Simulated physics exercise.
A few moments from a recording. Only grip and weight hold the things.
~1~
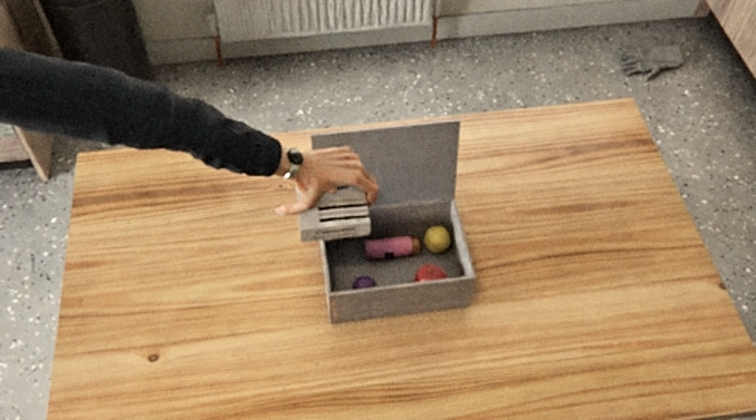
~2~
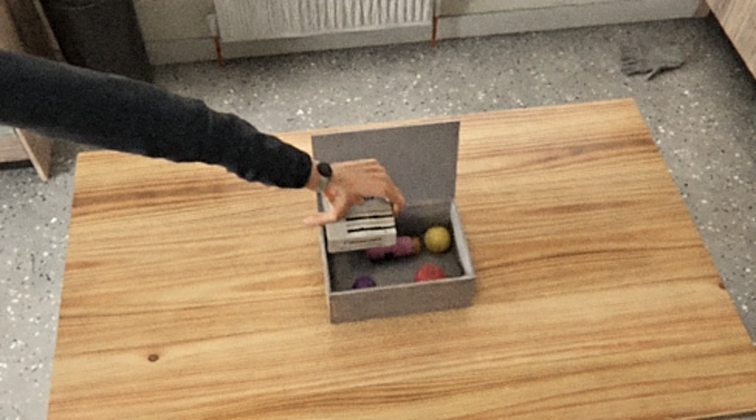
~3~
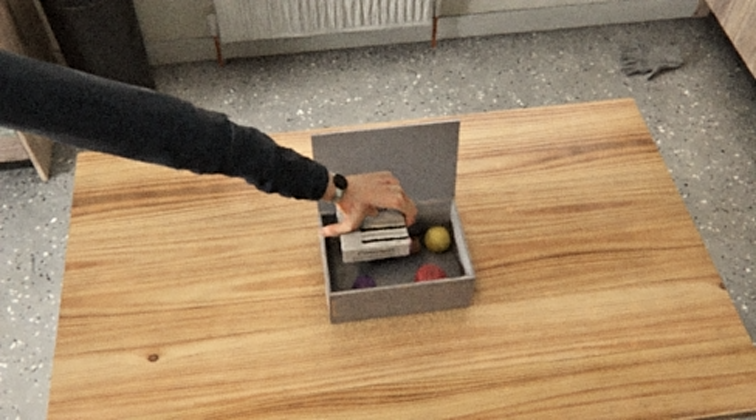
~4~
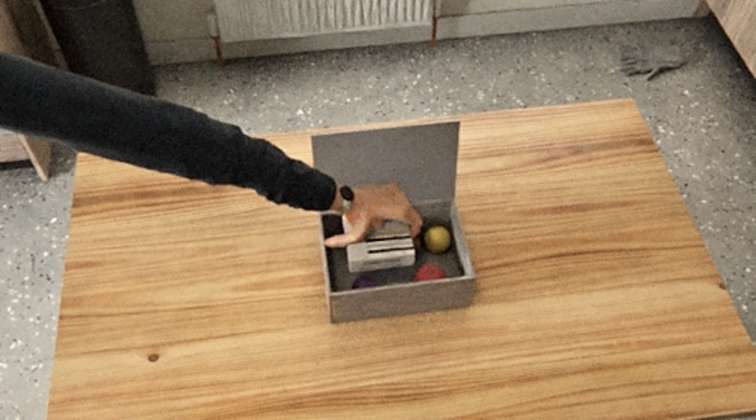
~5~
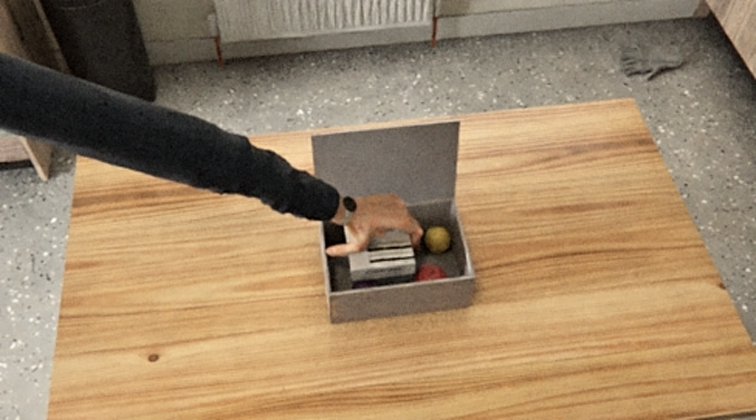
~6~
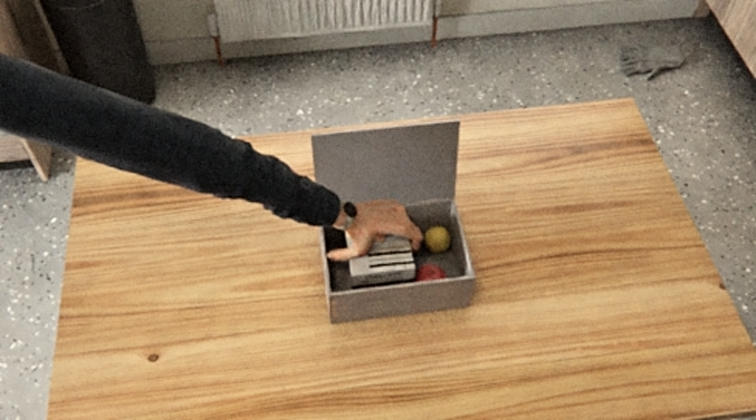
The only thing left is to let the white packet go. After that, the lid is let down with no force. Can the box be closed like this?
Box ends shut.
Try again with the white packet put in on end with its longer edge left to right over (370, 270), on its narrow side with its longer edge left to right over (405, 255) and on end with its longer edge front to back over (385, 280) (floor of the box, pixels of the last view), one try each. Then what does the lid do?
In the first case it sits on the rim; in the second case it closes; in the third case it is held up.
Then, 0.90 s on from there, lid starting down; white packet turned 7° from how it was put near (376, 244); pink shaker shifted a little; purple lemon shifted a little.
Then, 1.60 s on from there, lid 60° above the rim; white packet turned 7° from how it was put near (376, 244); pink shaker shifted a little; purple lemon shifted a little.
Then, 2.20 s on from there, lid 18° above the rim; white packet turned 7° from how it was put near (376, 244); pink shaker shifted a little; purple lemon shifted a little.
In the end, lid shut; moved from the start, white packet; the other 4 unmoved. At the end, from the last picture's camera, white packet near (376, 244).
